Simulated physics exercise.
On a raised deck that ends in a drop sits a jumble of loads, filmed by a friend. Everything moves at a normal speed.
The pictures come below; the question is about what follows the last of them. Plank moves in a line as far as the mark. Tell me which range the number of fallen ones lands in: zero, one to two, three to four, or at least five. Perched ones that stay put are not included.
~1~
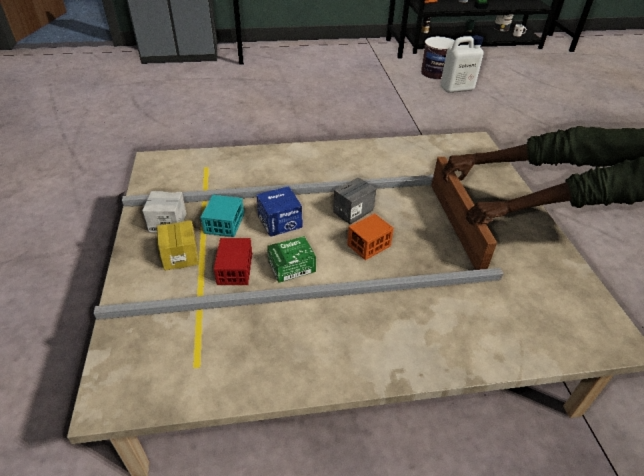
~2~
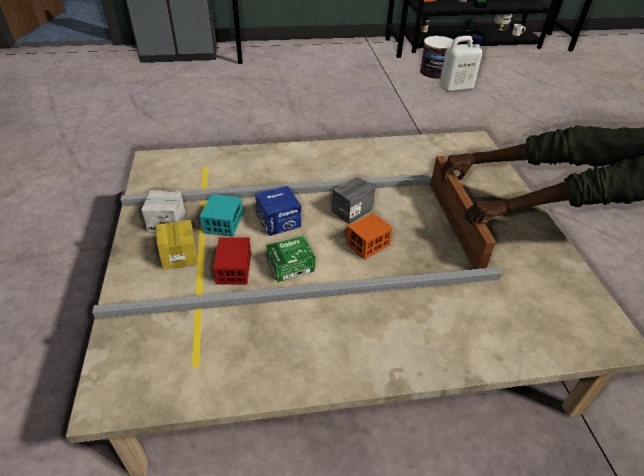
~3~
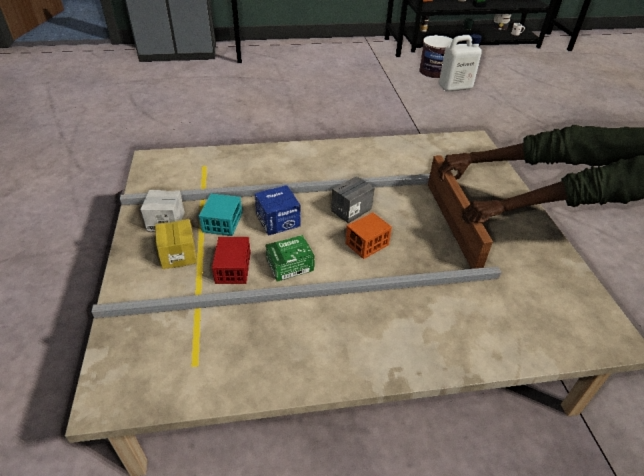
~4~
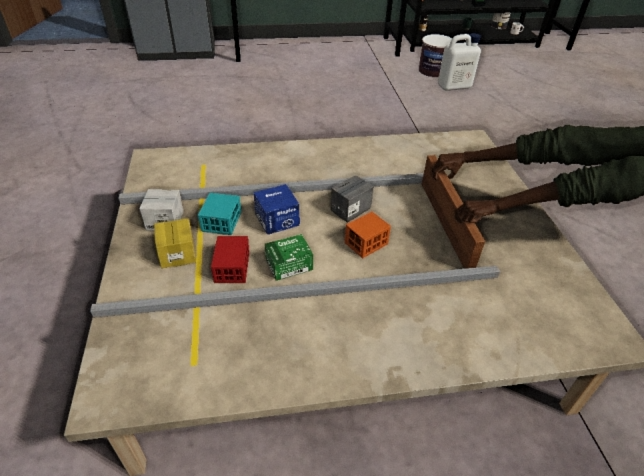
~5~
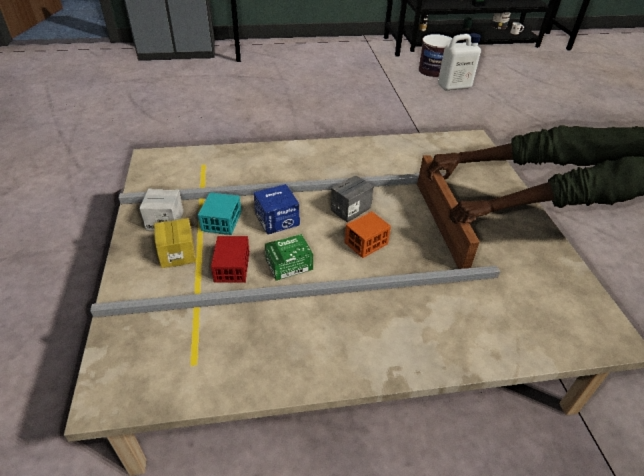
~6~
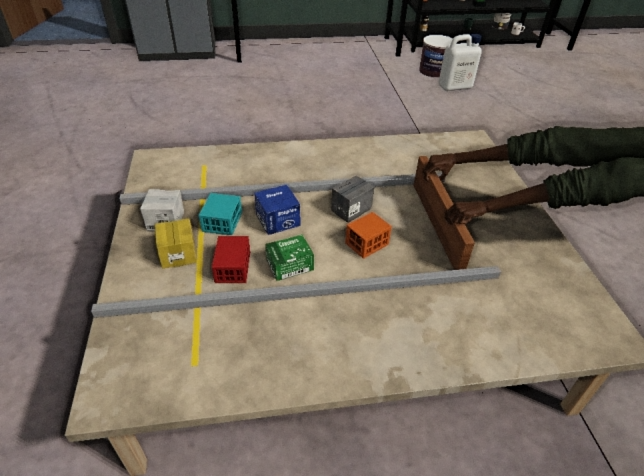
The range is one to two.
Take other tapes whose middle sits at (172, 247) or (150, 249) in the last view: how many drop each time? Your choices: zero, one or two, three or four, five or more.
3 or 4; 5 or more.
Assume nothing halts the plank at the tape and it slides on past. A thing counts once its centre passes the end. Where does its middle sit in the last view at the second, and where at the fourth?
Around (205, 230); afterwards around (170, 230).
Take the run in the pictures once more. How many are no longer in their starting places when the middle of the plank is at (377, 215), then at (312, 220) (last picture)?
Well, it's 2 at the first one and 5 at the second.
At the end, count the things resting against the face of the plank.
It ends up touching 3.
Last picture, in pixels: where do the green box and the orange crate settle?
The green box stops around (180, 278); the orange crate around (180, 243).
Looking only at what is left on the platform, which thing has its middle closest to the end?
Foremost: The yellow box.
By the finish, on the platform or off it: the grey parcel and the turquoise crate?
I'd say the grey parcel stays where it is, while the turquoise crate ends up down.
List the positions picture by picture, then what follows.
White parcel (166, 212); yellow box (178, 245); turquoise crate (223, 216); plank (460, 211); tape (203, 246), in the first picture.
Yellow box (177, 245); plank (459, 210), in the second picture.
Turquoise crate (221, 214); blue box (278, 210), in the third picture.
White parcel (163, 210); orange crate (367, 234), in the fourth picture.
Yellow box (175, 243); green box (289, 257), in the fifth picture.
White parcel (163, 211); yellow box (176, 243); turquoise crate (221, 214); plank (440, 210); tape (200, 245), in the sixth picture.
A little later, none off yet; white parcel at rest near (163, 211); yellow box at rest near (176, 243); turquoise crate at rest near (221, 214).
Next, none off yet; white parcel at rest near (163, 211); yellow box at rest near (176, 243); turquoise crate shifted a little near (211, 215).
Later still, none off yet; white parcel shifted about its own width near (120, 215); yellow box shifted a little near (163, 242); turquoise crate shifted well along near (155, 217).
When it is over, the number that fall off is one or two; down, turquoise crate and white parcel.
